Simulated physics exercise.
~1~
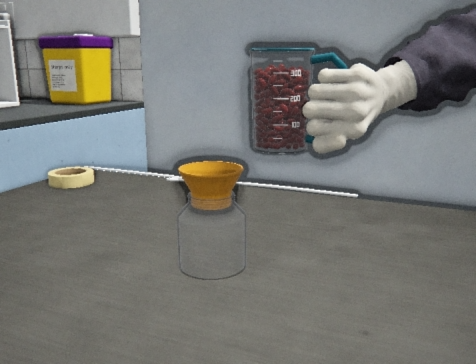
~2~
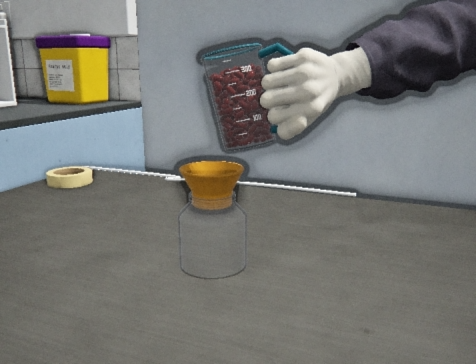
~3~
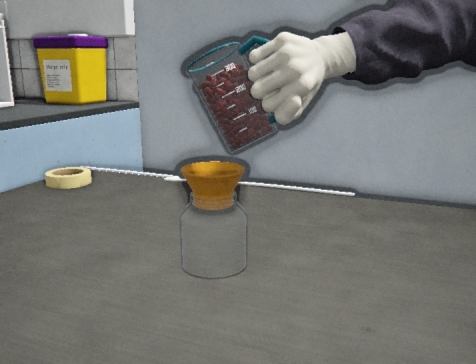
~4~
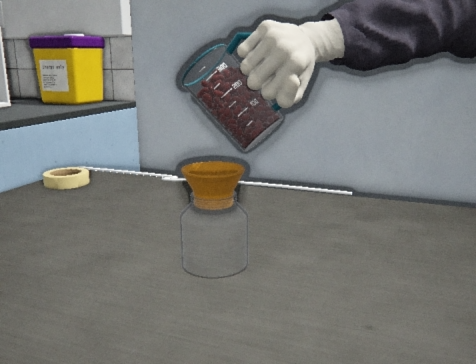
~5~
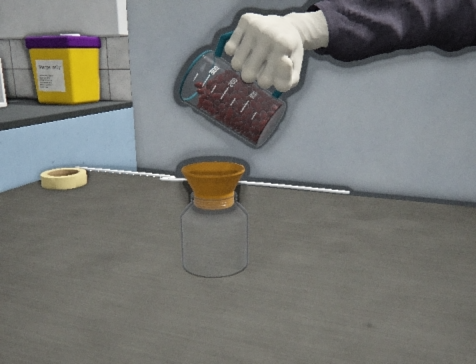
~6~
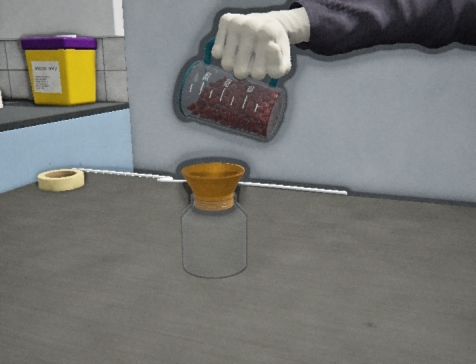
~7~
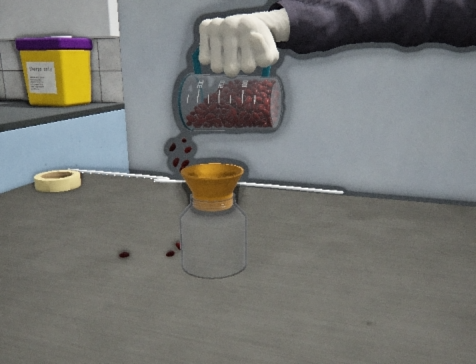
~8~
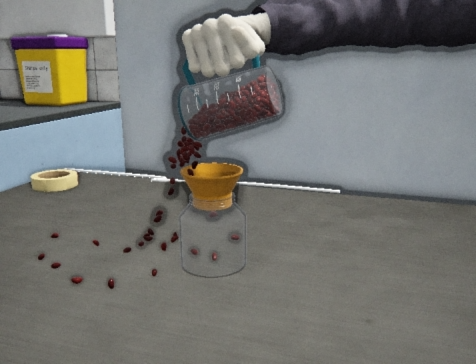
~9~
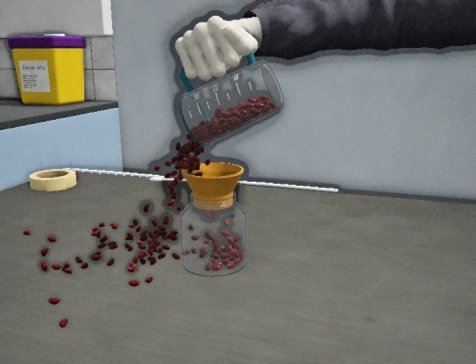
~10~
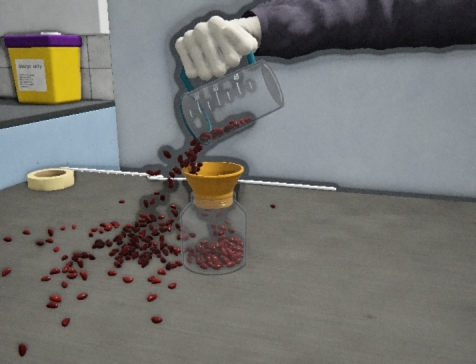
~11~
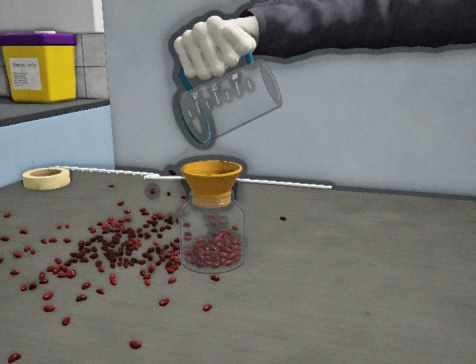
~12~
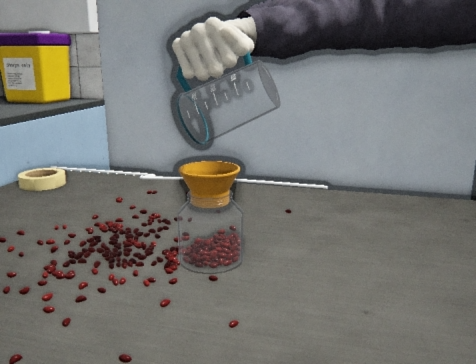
On a gray countertop, a white-gloved hand moved a clear cup of red beans left and tipped it above an orange funnel in a glass jar; some beans dropped inside, but most scattered across the counter, leaving the cup empty.
